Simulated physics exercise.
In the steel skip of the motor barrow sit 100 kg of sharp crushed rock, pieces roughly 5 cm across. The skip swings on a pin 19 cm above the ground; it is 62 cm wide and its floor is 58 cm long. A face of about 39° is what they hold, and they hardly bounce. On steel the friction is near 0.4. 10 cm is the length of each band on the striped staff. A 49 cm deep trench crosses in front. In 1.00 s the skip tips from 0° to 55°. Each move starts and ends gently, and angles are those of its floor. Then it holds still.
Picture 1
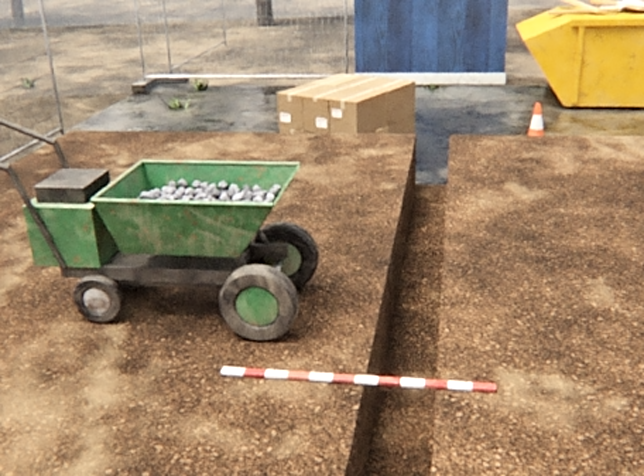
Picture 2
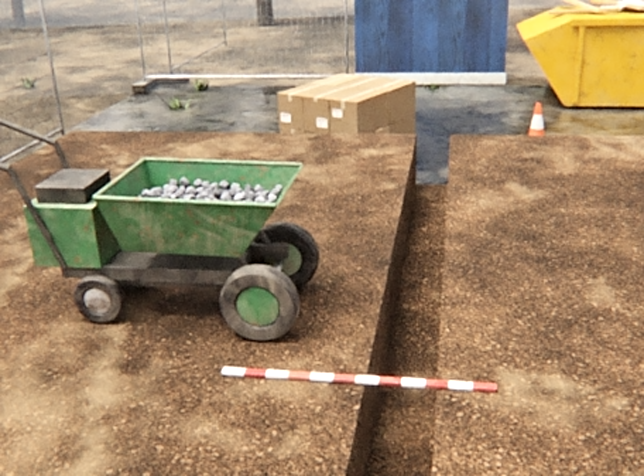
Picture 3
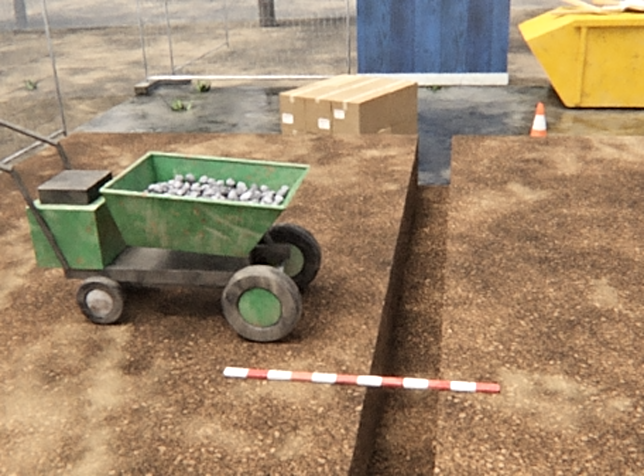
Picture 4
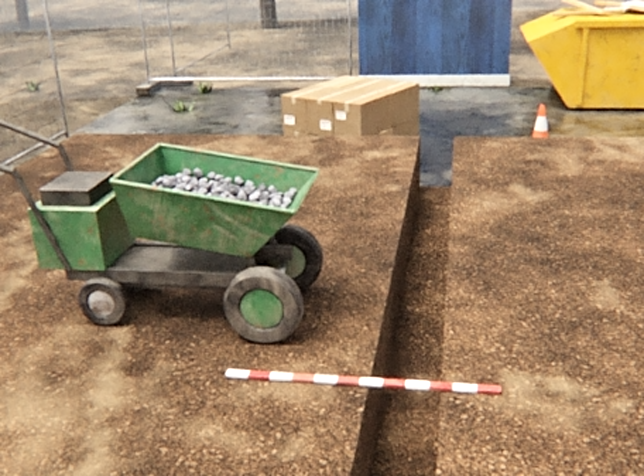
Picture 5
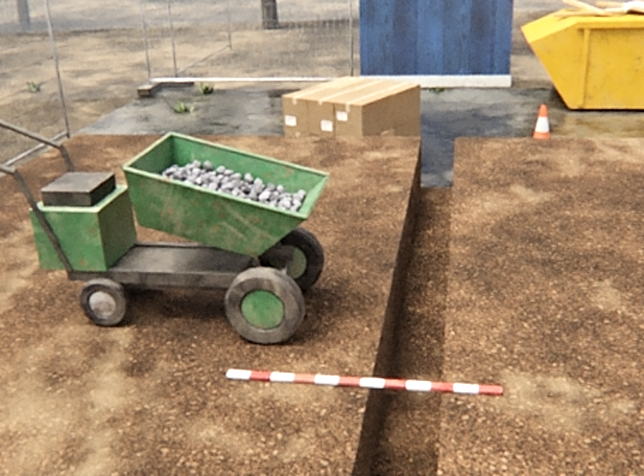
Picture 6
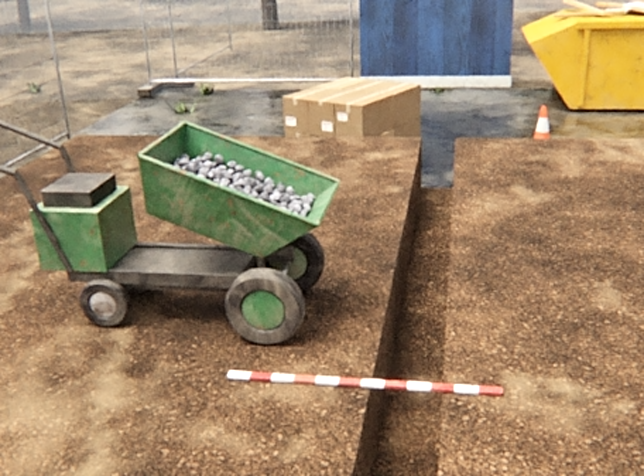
The green skip of a small motor barrow, loaded with grey crushed rock, sits almost level beside a narrow trench at first. Its rear end then lifts steadily, slanting the skip down toward the right, while the rock stays inside and the wheeled base remains in place.
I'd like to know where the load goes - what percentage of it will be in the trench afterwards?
I would put it at about 6 per cent.
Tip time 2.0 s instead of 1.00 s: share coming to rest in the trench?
Expected share: Around 0%.
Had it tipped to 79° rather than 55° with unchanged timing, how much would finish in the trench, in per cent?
It comes out at about 90 percent.
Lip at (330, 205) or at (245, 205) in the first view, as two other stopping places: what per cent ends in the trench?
Roughly 5 in a hundred, then 0 in a hundred.
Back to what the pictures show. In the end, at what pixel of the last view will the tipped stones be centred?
Centre estimate: Around (421, 400).
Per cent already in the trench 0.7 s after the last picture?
Roughly 0 percent of the load.
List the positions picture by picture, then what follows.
In the first frame, the skip is at 0°, its lip at (273, 205); the top of the load is at (206, 193).
In the second frame, the skip is at 1°, its lip at (276, 206); the top of the load is at (198, 191).
The third frame shows lip at (284, 208), floor tilted 4°, highest stones at (191, 188).
In the fourth frame, the skip is at 9°, its lip at (294, 213); the top of the load is at (177, 183).
In the fifth frame, the skip is at 14°, its lip at (306, 218); the top of the load is at (181, 175).
In the sixth frame, the skip is at 21°, its lip at (318, 225); the top of the load is at (187, 165).
Then, 0.3 s after the last picture the floor is at 46°, 100 % in the skip; the foremost stones are at (336, 242).
Then, 0.7 s after the last picture the floor is at 55°, 100 % in the skip; the foremost stones are at (369, 248).
Then, 1.0 s after the last picture the floor is at 55°, 97 % in the skip, 1 % short of the trench, 2 % in the trench; the foremost stones are at (431, 350).
Then, 3.0 s after the last picture the floor is at 55°, 94 % in the skip, 6 % in the trench; the foremost stones are at (438, 414).
